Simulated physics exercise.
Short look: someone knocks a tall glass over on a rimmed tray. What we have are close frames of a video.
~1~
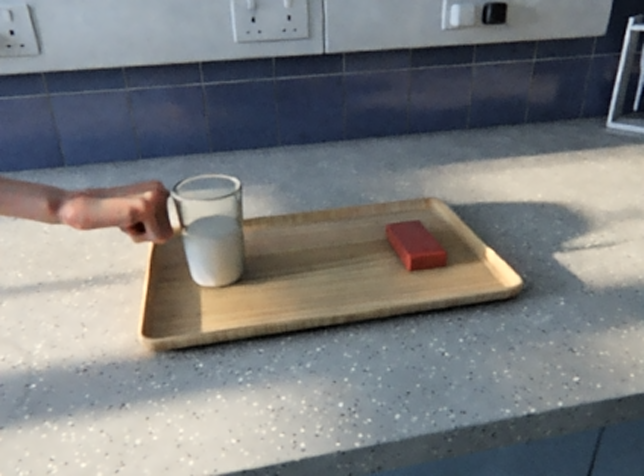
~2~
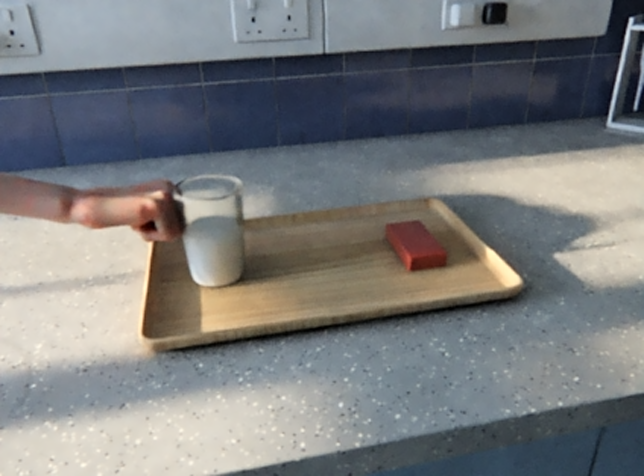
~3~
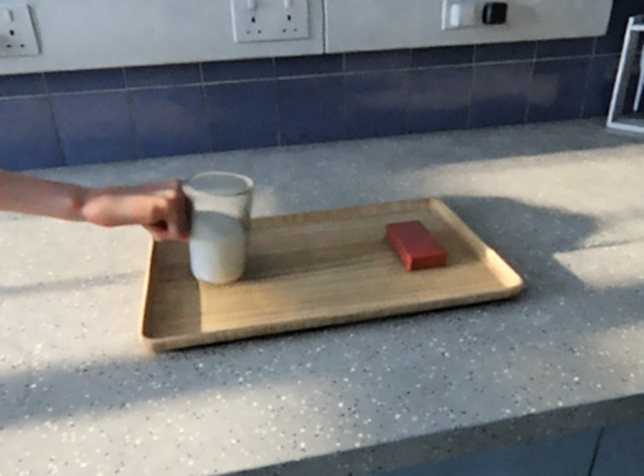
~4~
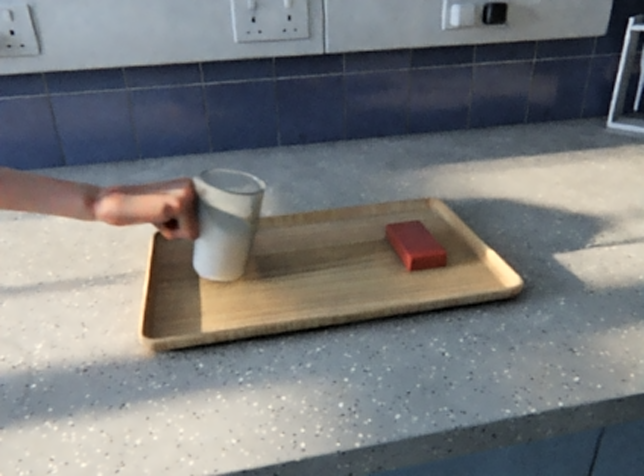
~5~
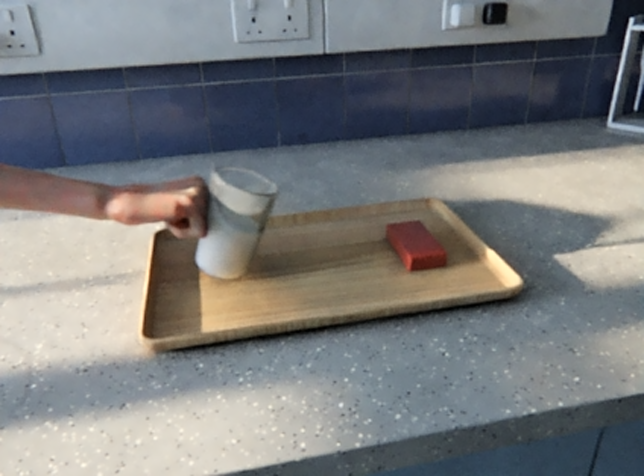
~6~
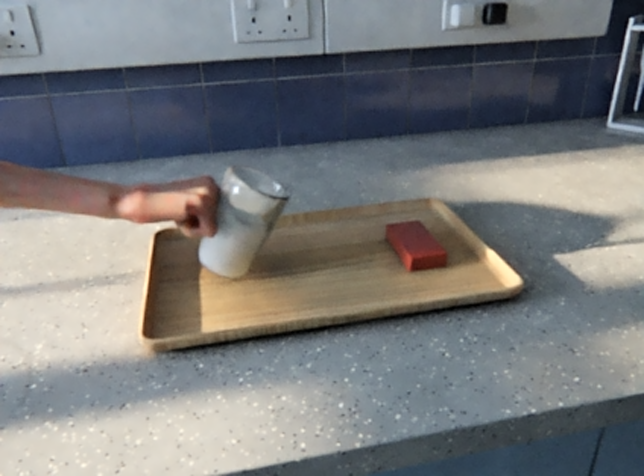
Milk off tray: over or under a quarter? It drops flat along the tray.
Under a quarter.
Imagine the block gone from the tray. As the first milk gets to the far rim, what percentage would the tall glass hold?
About 55 %.
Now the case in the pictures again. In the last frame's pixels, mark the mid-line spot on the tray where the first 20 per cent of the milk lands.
I'd mark it somewhere roughly at pixel (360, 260).
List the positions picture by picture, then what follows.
Tilt 0°; right rim (240, 185); surface from (184, 227) to (239, 221); the tray's far rim is at (475, 236); a block is fixed to the tray further along, in the first picture.
Tilt 0°; right rim (240, 185); surface from (185, 227) to (239, 220), in the second picture.
Tilt 7°; right rim (252, 185); surface from (191, 210) to (243, 221), in the third picture.
Tilt 13°; right rim (264, 186); surface from (199, 198) to (251, 224), in the fourth picture.
Tilt 21°; right rim (277, 190); surface from (207, 214) to (260, 222), in the fifth picture.
Tilt 28°; right rim (288, 194); surface from (214, 218) to (265, 219), in the sixth picture.
A moment on, the tall glass lies on its side and 100 per cent is in the glass, 0 on the tray and 0 above or beyond its rim.
Next, the tall glass lies on its side and 53 per cent is in the glass, 29 on the tray and 18 above or beyond its rim.
Then the tall glass lies on its side and 27 per cent is in the glass, 46 on the tray and 28 above or beyond its rim.
Later the tall glass lies on its side and 14 per cent is in the glass, 77 on the tray and 9 above or beyond its rim.
Finally, 91 per cent is held by tray and glass, 9 is off the tray.
